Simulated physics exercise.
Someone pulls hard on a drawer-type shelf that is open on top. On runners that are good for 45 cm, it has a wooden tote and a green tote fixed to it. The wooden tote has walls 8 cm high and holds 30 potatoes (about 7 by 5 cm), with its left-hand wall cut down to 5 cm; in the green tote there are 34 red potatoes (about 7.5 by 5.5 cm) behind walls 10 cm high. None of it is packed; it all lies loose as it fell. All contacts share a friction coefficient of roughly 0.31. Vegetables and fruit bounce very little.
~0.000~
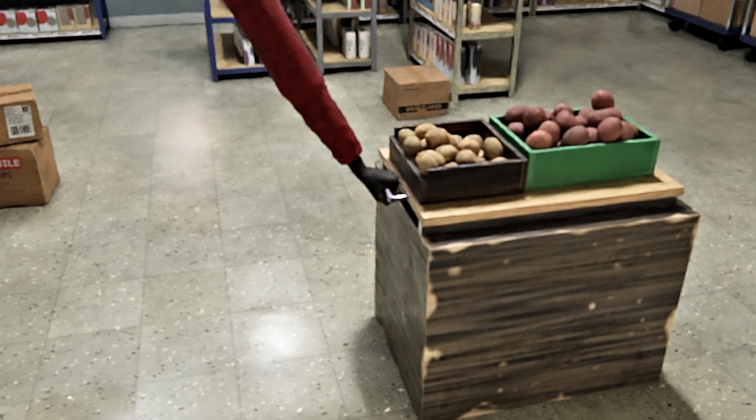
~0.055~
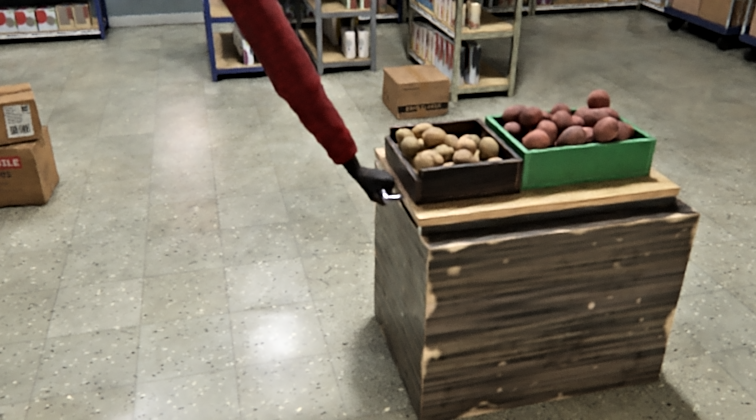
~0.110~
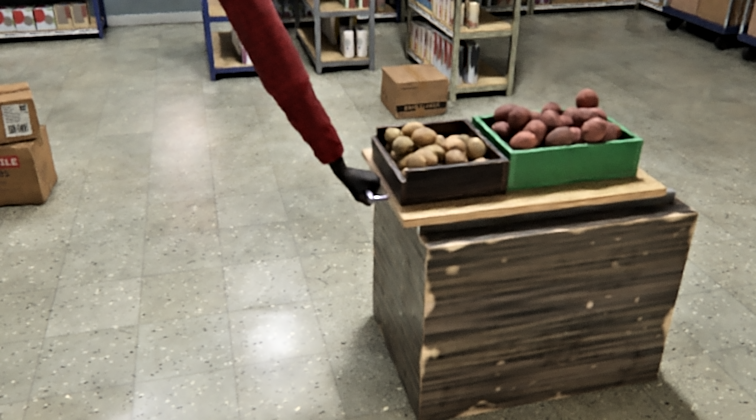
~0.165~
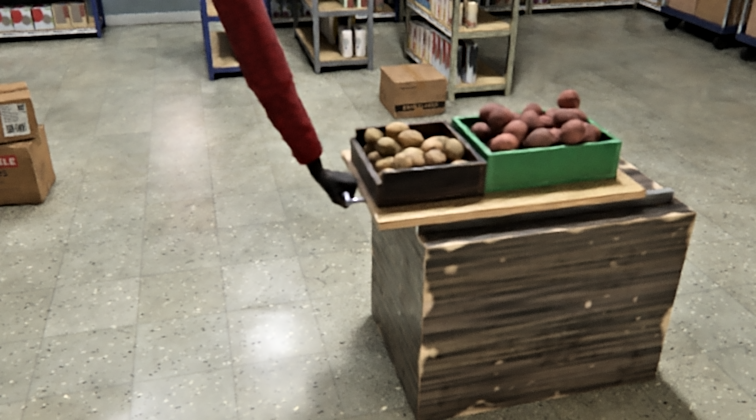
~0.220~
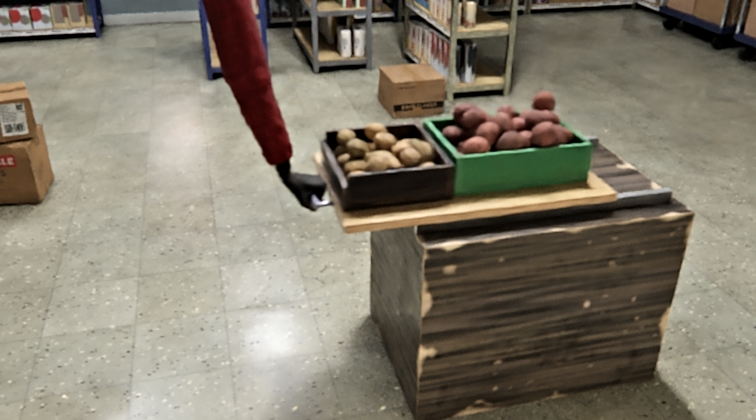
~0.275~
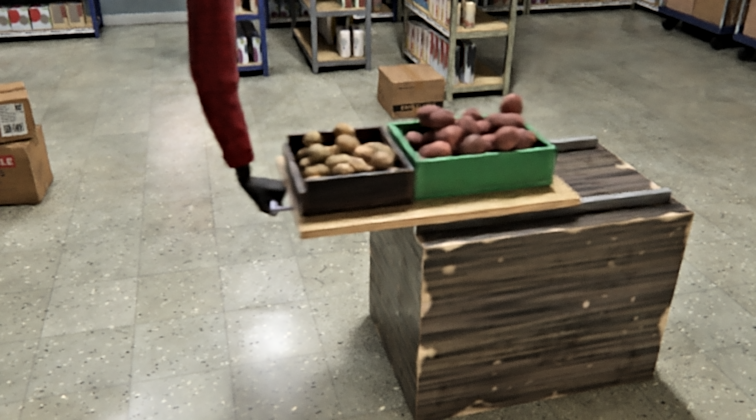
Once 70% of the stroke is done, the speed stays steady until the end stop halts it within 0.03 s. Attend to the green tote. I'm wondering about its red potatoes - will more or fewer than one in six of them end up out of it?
More than one in six will.
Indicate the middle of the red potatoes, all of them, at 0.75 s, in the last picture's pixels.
Middle approx. (383, 161).
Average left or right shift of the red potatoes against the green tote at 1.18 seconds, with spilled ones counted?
I'd put it at close to 14 cm toward the left.
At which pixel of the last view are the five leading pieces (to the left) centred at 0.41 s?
Pixel (236, 165), give or take.
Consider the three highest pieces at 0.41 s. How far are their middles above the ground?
I'd put it close to 82 cm.
After 0.33 s, end of travel.
After 0.41 s, wooden tote 29 in, 1 out and green tote 32 in, 2 out.
After 0.53 s, wooden tote 23 in, 7 out and green tote 29 in, 5 out.
After 0.75 s, wooden tote 23 in, 7 out and green tote 24 in, 10 out.
Final count (at 1.18 s), wooden tote 23 in, 7 out and green tote 24 in, 10 out. Asked share, 10 of 34, 29 per cent.
